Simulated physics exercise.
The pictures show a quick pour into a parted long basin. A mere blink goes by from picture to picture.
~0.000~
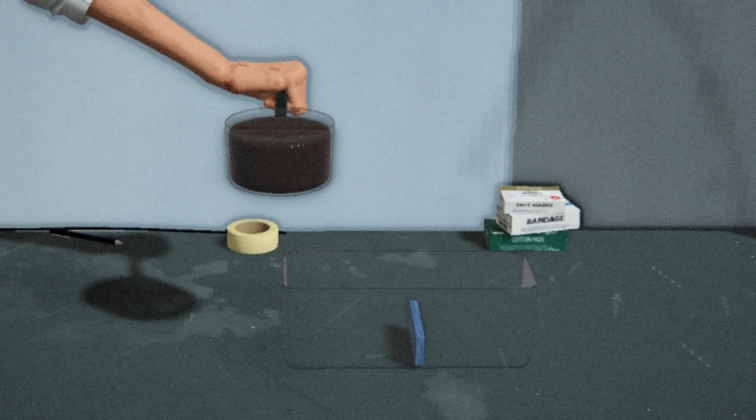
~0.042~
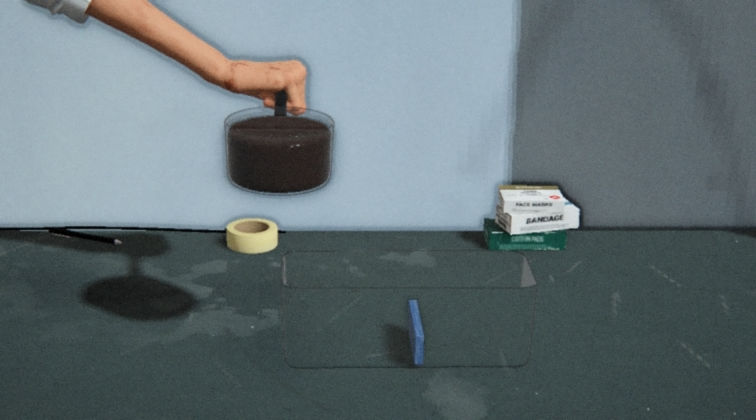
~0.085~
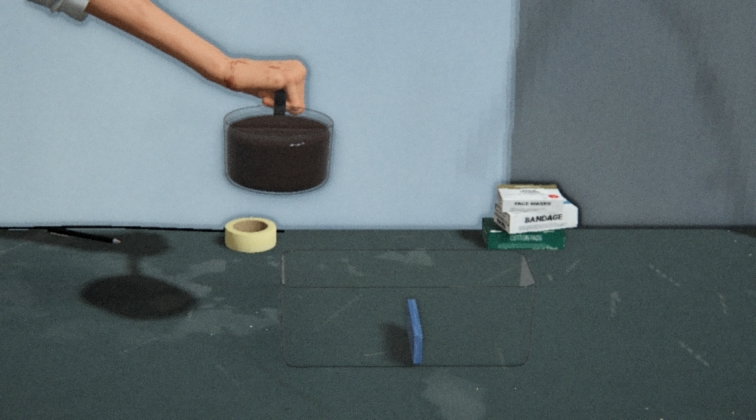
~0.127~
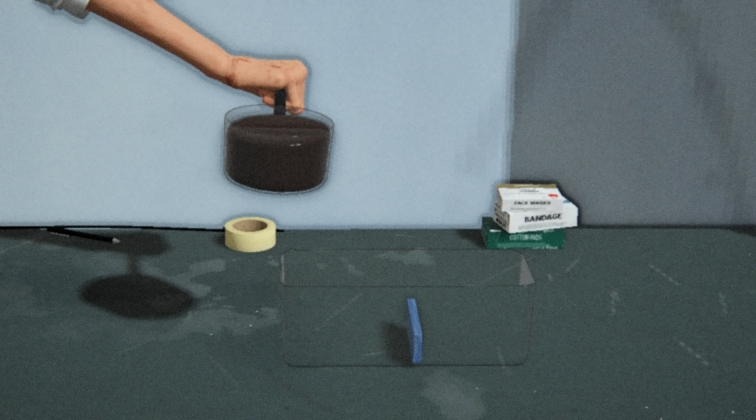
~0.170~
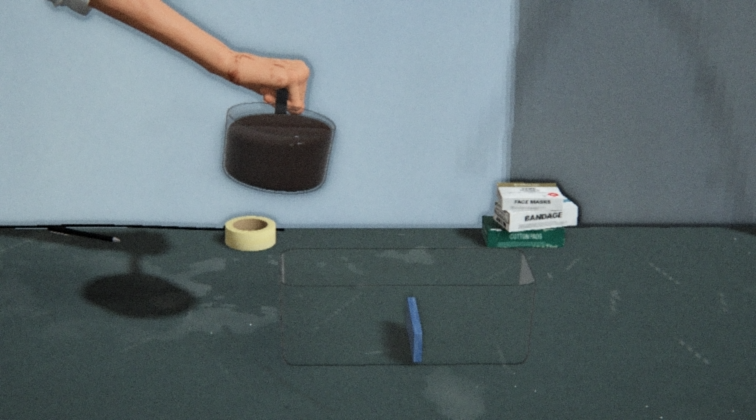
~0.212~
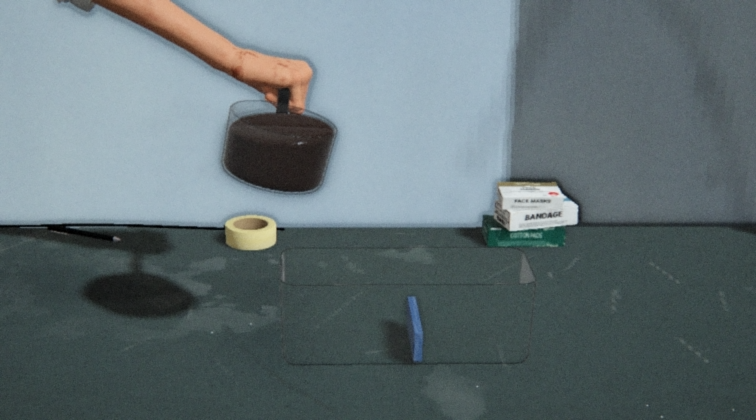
A dark green, scuffed tabletop against a pale blue wall with a grey section at right is seen from the front, slightly above. A hand at upper left holds a clear round container of dark brown coffee over a yellow tape roll, with stacked white and green boxes at right and a clear basin with a blue divider in front. The container gradually tilts rightward while the arm stays nearly still.
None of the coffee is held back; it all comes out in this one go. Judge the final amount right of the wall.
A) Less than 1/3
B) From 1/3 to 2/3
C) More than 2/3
A.
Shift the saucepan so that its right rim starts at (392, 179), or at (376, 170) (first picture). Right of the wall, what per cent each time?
It would come to near 60 per cent, and then near 50 per cent.
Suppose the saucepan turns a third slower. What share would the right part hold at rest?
Near 20 %.
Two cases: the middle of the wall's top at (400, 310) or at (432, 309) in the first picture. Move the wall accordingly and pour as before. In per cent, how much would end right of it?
It works out to around 30 per cent for the first and around 5 per cent for the second.
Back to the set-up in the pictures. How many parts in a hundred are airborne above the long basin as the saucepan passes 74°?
Something close to 35 percent of it.
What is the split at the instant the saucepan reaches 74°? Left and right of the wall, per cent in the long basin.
10 % left, 0 % right.
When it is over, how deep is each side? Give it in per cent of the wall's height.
It settles around 80 on the left side and around 20 on the right side.
A moment on, the saucepan is tipped part way and 54 per cent is still to pour, 10 is left of the wall and 0 right of it.
Next, the saucepan is tipped right over and 8 per cent is still to pour, 78 is left of the wall and 4 right of it.
Then the saucepan is tipped right over and 0 per cent is still to pour, 85 is left of the wall and 13 right of it.
Later the saucepan is tipped right over and 0 per cent is still to pour, 82 is left of the wall and 17 right of it.
In the end 82 per cent lies left of the wall, 17 right of it and 1 outside.
